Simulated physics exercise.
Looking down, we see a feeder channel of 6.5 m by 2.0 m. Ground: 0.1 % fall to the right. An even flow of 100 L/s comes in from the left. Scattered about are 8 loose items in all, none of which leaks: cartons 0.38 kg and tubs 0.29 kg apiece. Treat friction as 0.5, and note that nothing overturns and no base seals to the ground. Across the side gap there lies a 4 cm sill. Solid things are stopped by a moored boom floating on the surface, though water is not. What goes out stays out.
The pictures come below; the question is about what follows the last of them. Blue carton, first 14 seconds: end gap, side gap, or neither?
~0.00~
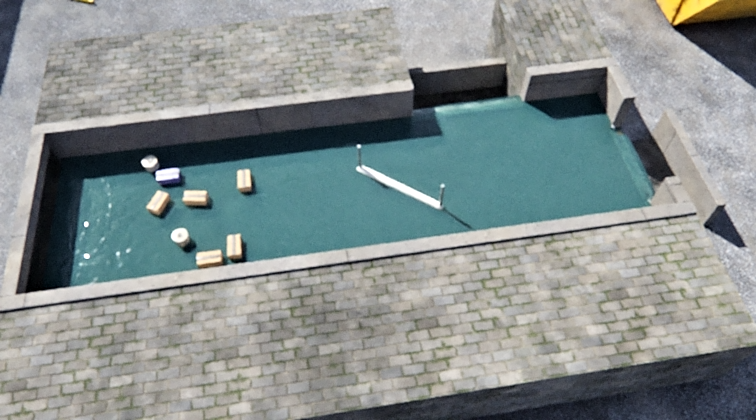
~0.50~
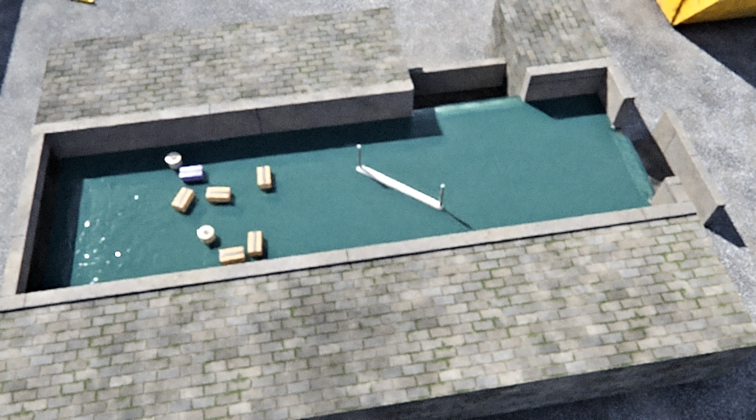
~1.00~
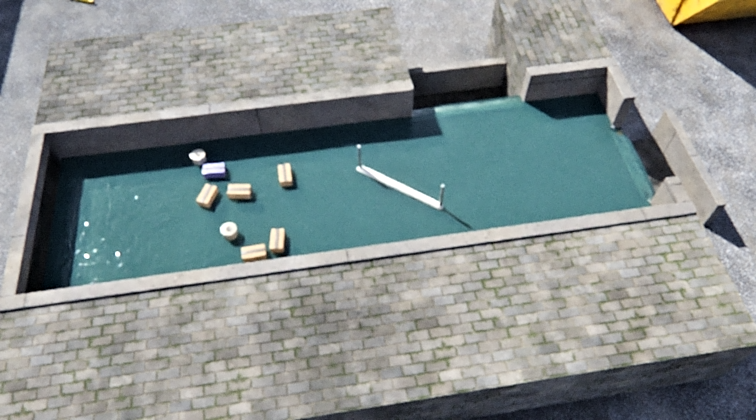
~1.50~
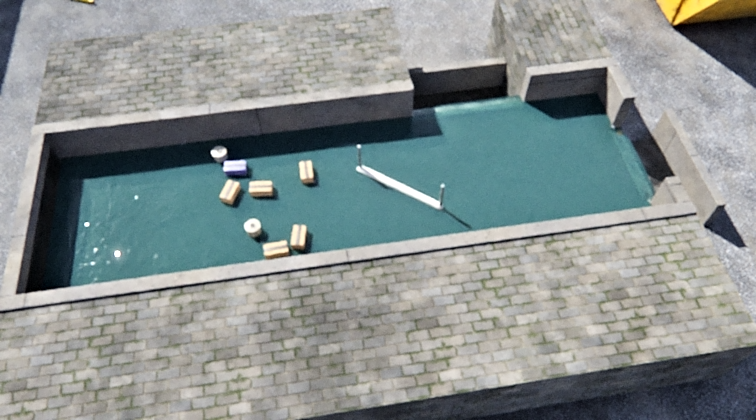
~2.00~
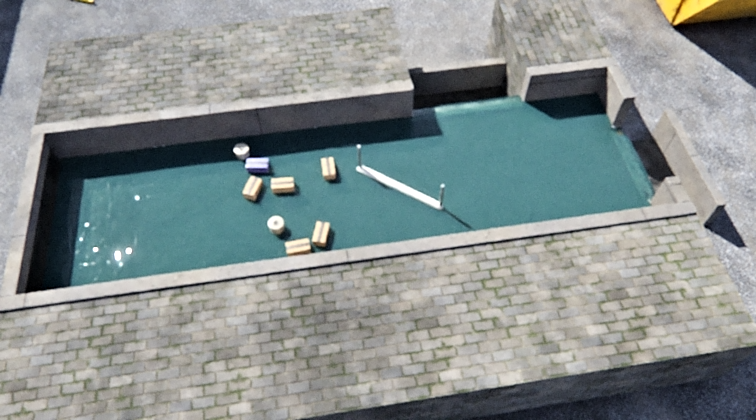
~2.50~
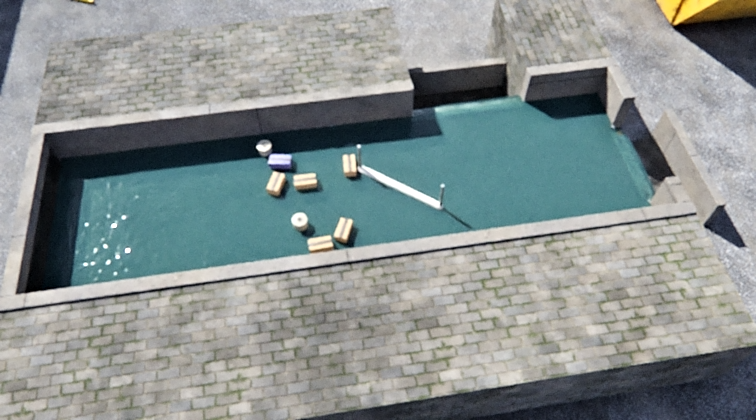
I would say side gap.
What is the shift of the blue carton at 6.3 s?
300 cm, give or take.
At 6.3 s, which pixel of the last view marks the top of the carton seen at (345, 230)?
I'd put it somewhere near (485, 217).
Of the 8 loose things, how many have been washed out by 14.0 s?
That makes 6 by then.
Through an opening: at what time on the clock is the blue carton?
It gets out at about 8.0 s.
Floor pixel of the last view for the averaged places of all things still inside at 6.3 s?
Roughly at (435, 183).
After 3.5 s the blue carton is near (326, 153), 1.8 m from its start, afloat; 0 of 8 are out; 8 afloat.
After 6.3 s the blue carton is near (437, 127), 3.1 m from its start, afloat; 0 of 8 are out; 8 afloat.
After 10.0 s the blue carton has gone out by the side gap; 3 of 8 are out; 5 afloat.
After 14.0 s the blue carton has gone out by the side gap; 6 of 8 are out; 2 afloat.
